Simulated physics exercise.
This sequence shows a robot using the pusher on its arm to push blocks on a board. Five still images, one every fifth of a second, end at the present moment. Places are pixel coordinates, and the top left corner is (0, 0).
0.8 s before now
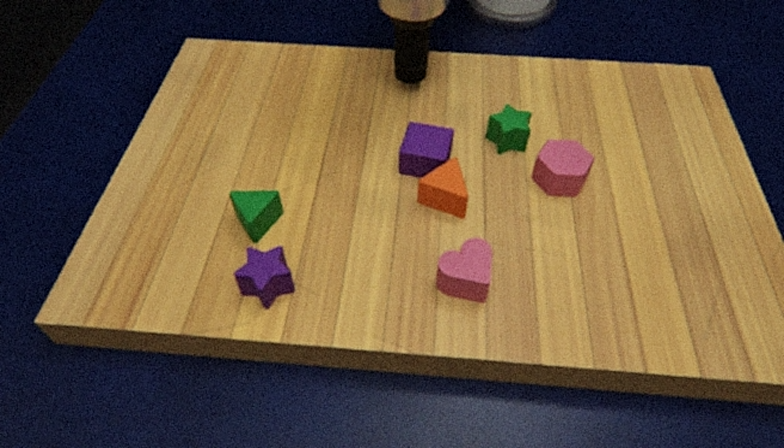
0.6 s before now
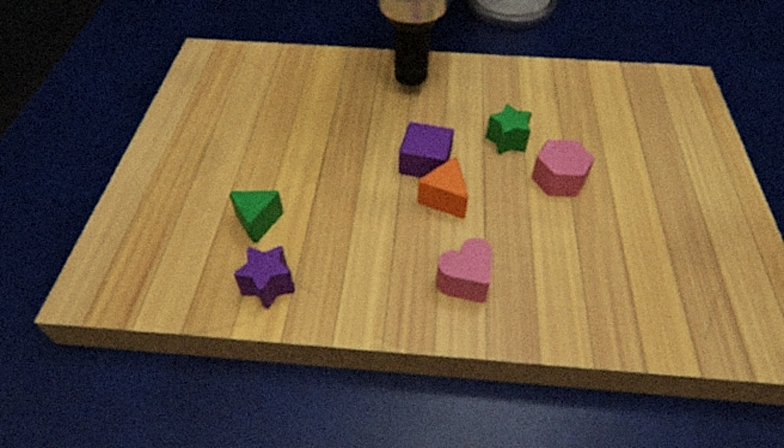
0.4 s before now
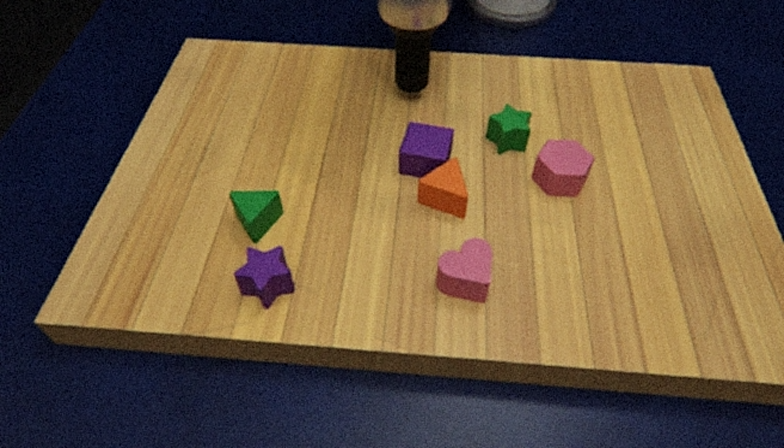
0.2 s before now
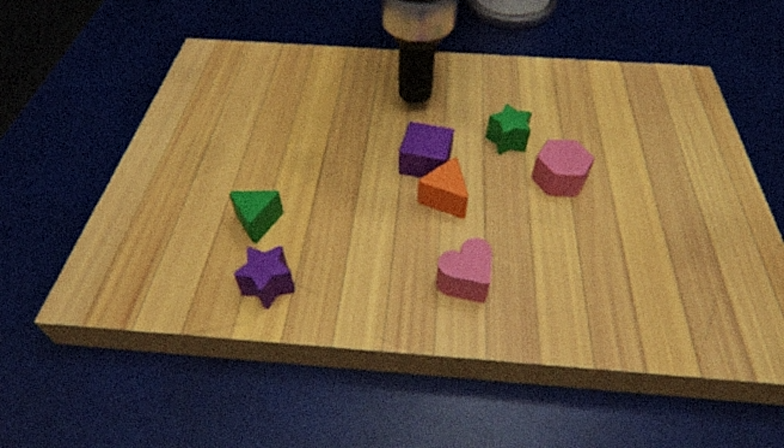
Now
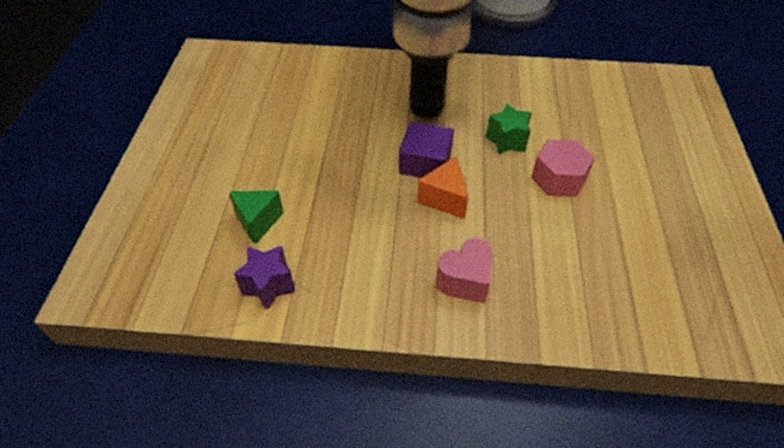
At the start, a dark-tipped robot pusher stands near the far edge of a wooden board scattered with small coloured blocks. It barely shifts at first, then slides slowly toward the viewer and slightly right, ending close behind the purple four-sided block, while all the blocks stay still.
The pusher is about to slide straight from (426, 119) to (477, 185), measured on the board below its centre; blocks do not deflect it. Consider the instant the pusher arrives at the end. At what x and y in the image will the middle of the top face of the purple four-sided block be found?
I'd say the purple four-sided block ends with its top centre at (424, 156).
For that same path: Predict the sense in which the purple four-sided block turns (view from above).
Rotates clockwise.
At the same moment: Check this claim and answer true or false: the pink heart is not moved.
The statement is true.
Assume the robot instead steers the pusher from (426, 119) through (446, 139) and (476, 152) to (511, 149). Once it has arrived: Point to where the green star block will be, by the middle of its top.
Its top face will be centred at roughly (537, 111).
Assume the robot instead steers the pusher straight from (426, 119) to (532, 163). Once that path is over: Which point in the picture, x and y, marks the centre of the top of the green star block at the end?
Its top middle will sit at (559, 125).
The first path, step by step. One third of the way, pusher (444, 130); purple four-sided block (427, 144).
Two thirds of the way, pusher (460, 152); purple four-sided block (425, 155), turned 40° clockwise; orange triangular block (449, 180).
At the end, pusher (479, 175); purple four-sided block (424, 156), turned 45° clockwise; orange triangular block (449, 190), turned 35° clockwise; pink heart not moved; green star block not moved.
